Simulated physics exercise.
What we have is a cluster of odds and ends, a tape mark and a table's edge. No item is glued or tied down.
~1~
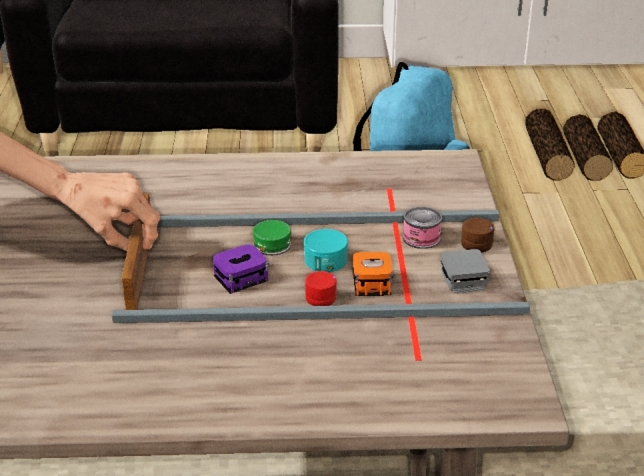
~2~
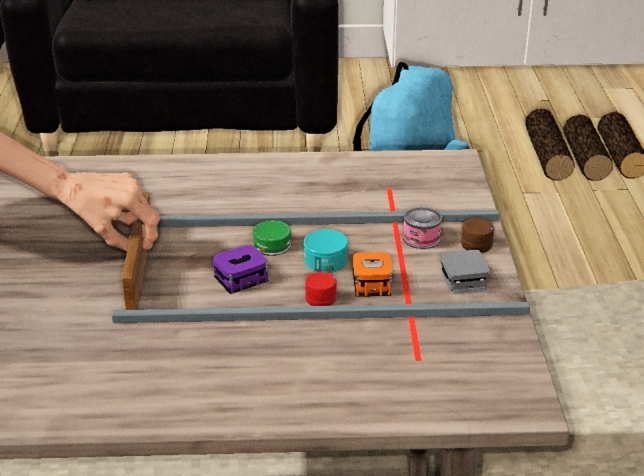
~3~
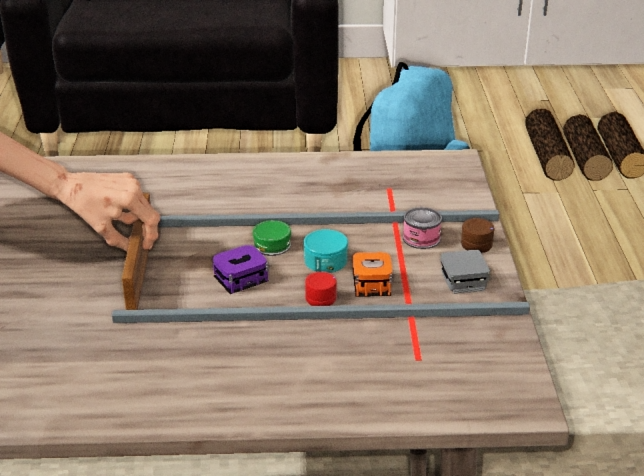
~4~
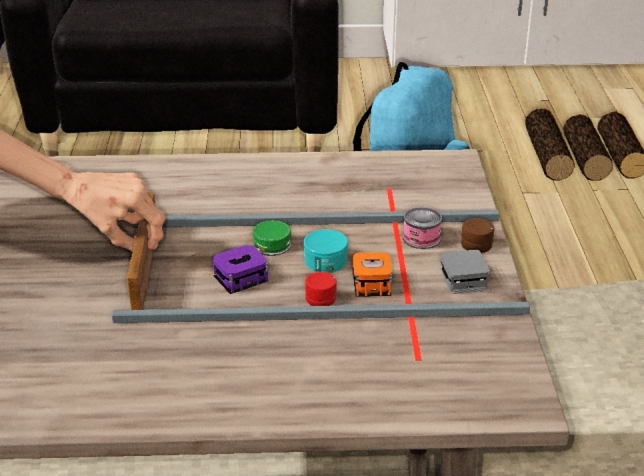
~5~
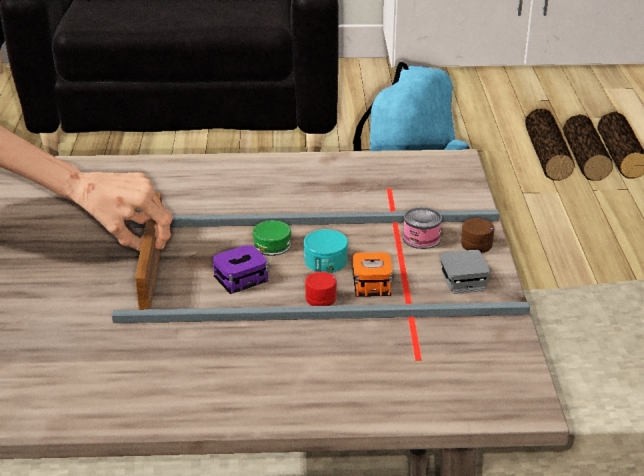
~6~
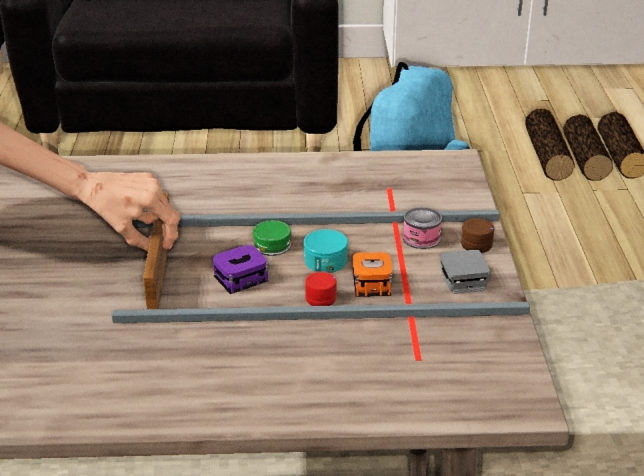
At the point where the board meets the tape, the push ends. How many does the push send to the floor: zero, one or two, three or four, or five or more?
Once the board stops, zero pieces are missing from the table.
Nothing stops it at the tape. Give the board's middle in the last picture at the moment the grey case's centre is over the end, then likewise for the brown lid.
First near (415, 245), second near (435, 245).
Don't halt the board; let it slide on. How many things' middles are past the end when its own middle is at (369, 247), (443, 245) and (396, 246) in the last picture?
The counts are 0, 2 and 0, in that order.
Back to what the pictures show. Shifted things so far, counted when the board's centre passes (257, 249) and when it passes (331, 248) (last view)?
By then 2, and later 5.
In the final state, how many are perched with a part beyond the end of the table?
It's 1.
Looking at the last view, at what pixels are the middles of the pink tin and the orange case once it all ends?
(451, 223), and the other (469, 272).
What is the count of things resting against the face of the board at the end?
It's 3 of them.
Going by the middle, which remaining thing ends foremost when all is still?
Grey case.
Soon after, none off yet; brown lid at rest near (478, 236); grey case at rest near (464, 272); pink tin at rest near (422, 228).
At rest, the number that fall off is zero.
